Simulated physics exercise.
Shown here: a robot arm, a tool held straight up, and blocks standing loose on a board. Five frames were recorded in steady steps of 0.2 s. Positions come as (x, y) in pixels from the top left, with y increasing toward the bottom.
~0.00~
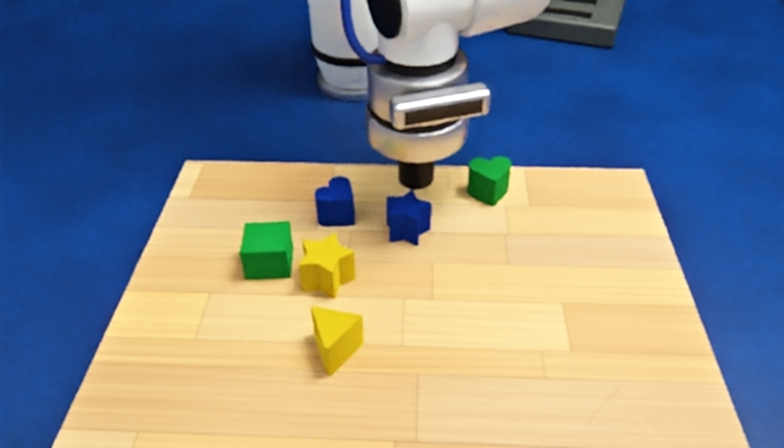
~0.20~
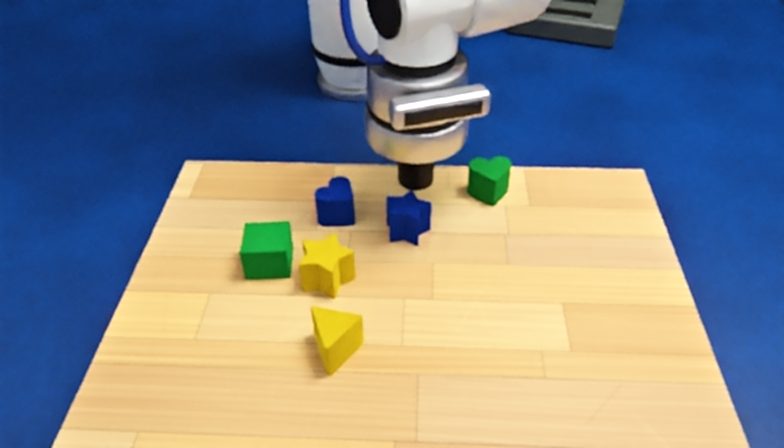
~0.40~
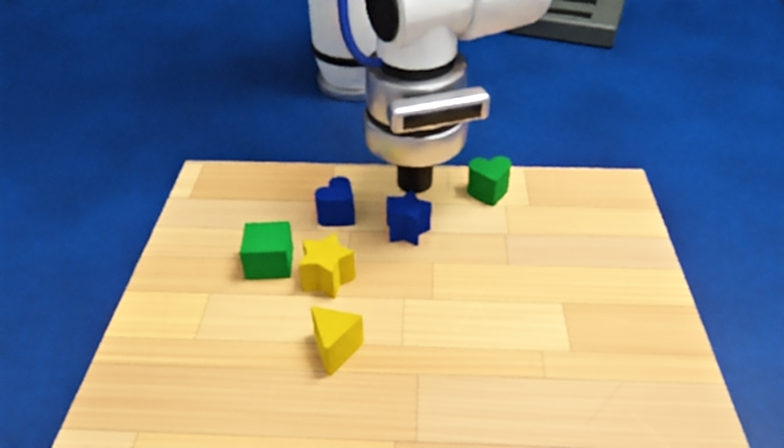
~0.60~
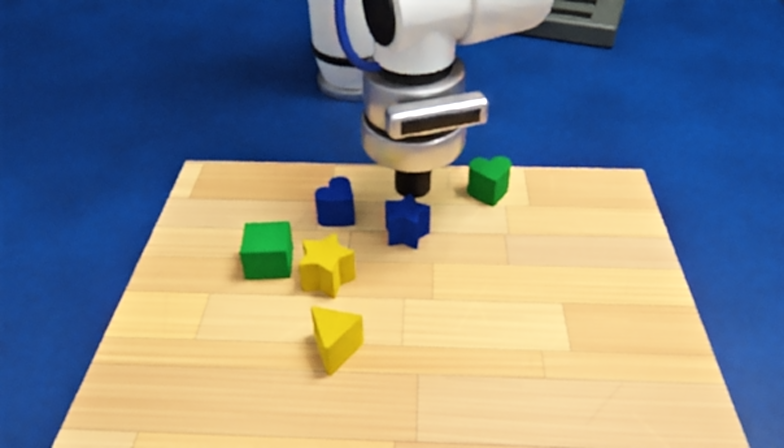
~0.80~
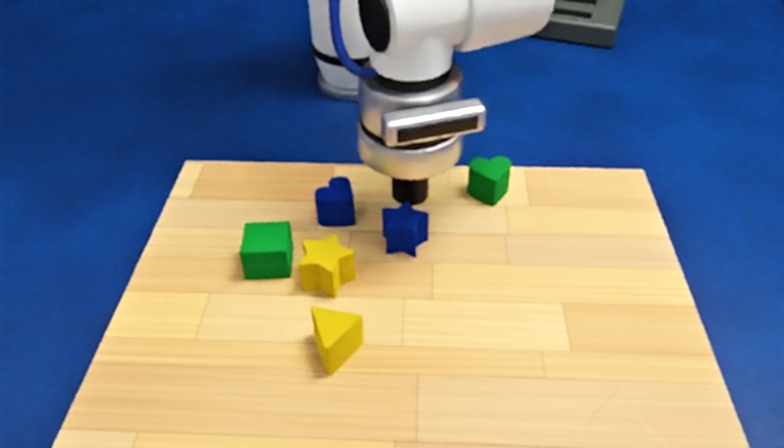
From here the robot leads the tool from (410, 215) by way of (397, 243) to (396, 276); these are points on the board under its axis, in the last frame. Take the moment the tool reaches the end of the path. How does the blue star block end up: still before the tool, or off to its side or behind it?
I'd say it is still being pushed.
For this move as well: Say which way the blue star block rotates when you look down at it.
Spins counterclockwise.
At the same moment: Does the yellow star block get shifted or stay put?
It stays.
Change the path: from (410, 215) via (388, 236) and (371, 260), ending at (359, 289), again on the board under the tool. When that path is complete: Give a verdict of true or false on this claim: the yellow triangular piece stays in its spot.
True - the claim holds.
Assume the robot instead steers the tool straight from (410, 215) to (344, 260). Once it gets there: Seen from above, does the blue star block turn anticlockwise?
I expect so.
What follows on the original path. Halfway along, tool (396, 223); blue star block (399, 246), turned 20° anticlockwise.
At the end, tool (395, 255); yellow star block in place; blue star block (406, 278), turned 45° anticlockwise.
